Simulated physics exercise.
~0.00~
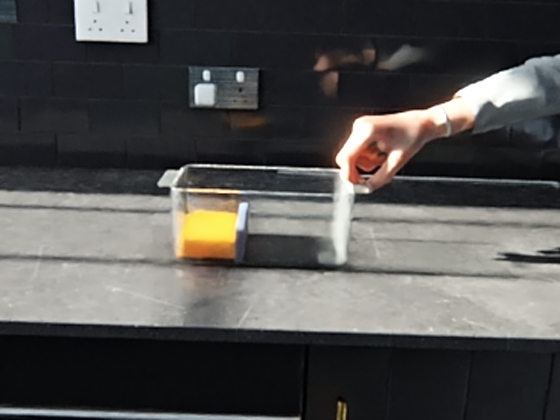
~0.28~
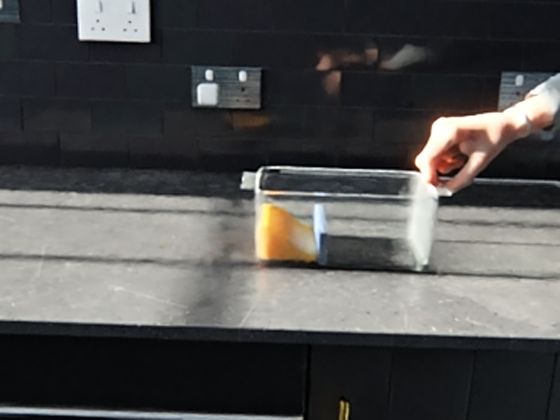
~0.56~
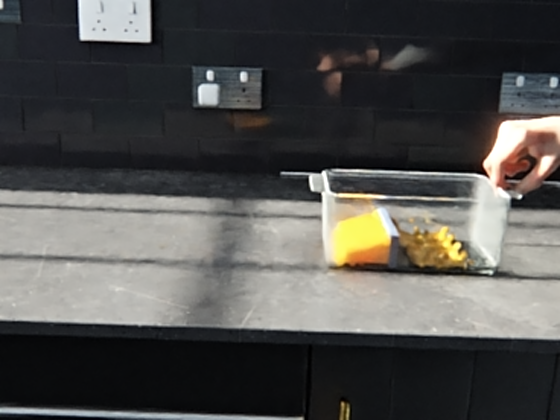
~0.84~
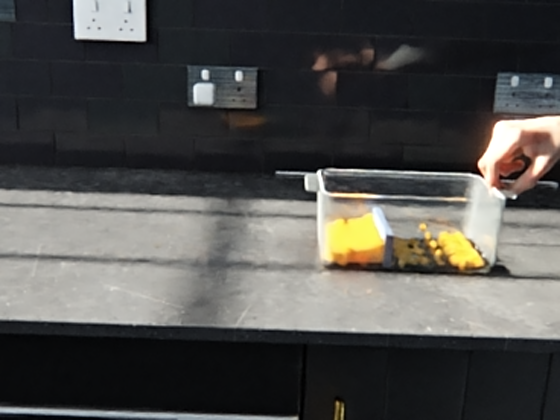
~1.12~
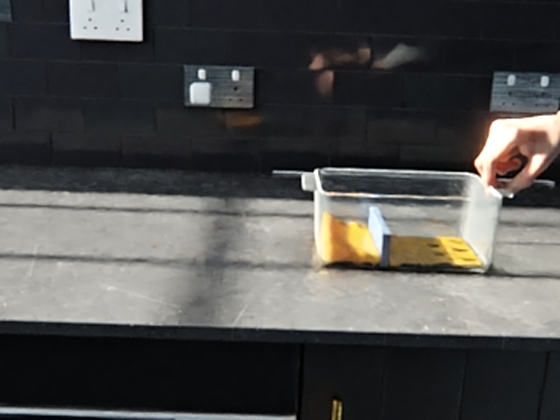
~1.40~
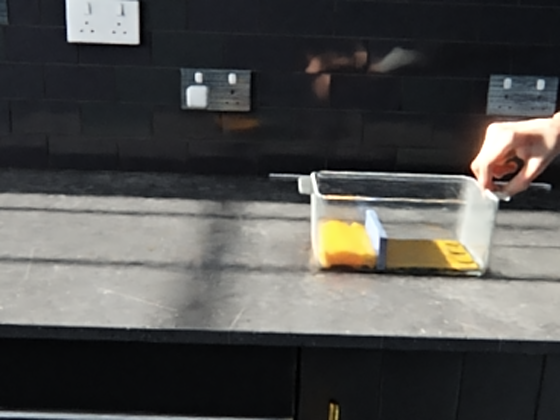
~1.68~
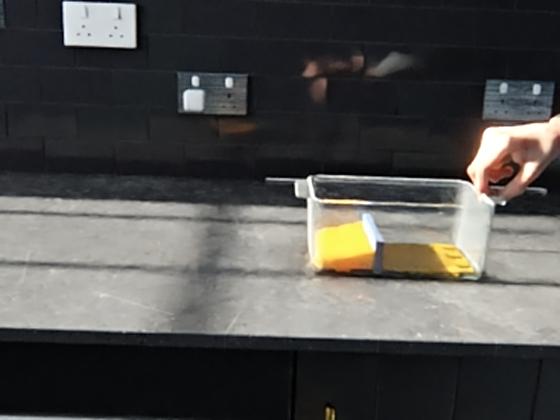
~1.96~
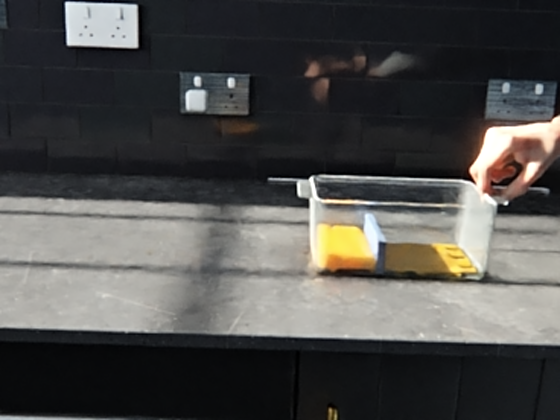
On a dark kitchen counter, a hand pulled a clear divided food box to the right, and the orange juice in its left half sloshed over into the empty right side, then settled with a shallow layer there and the rest on the left.
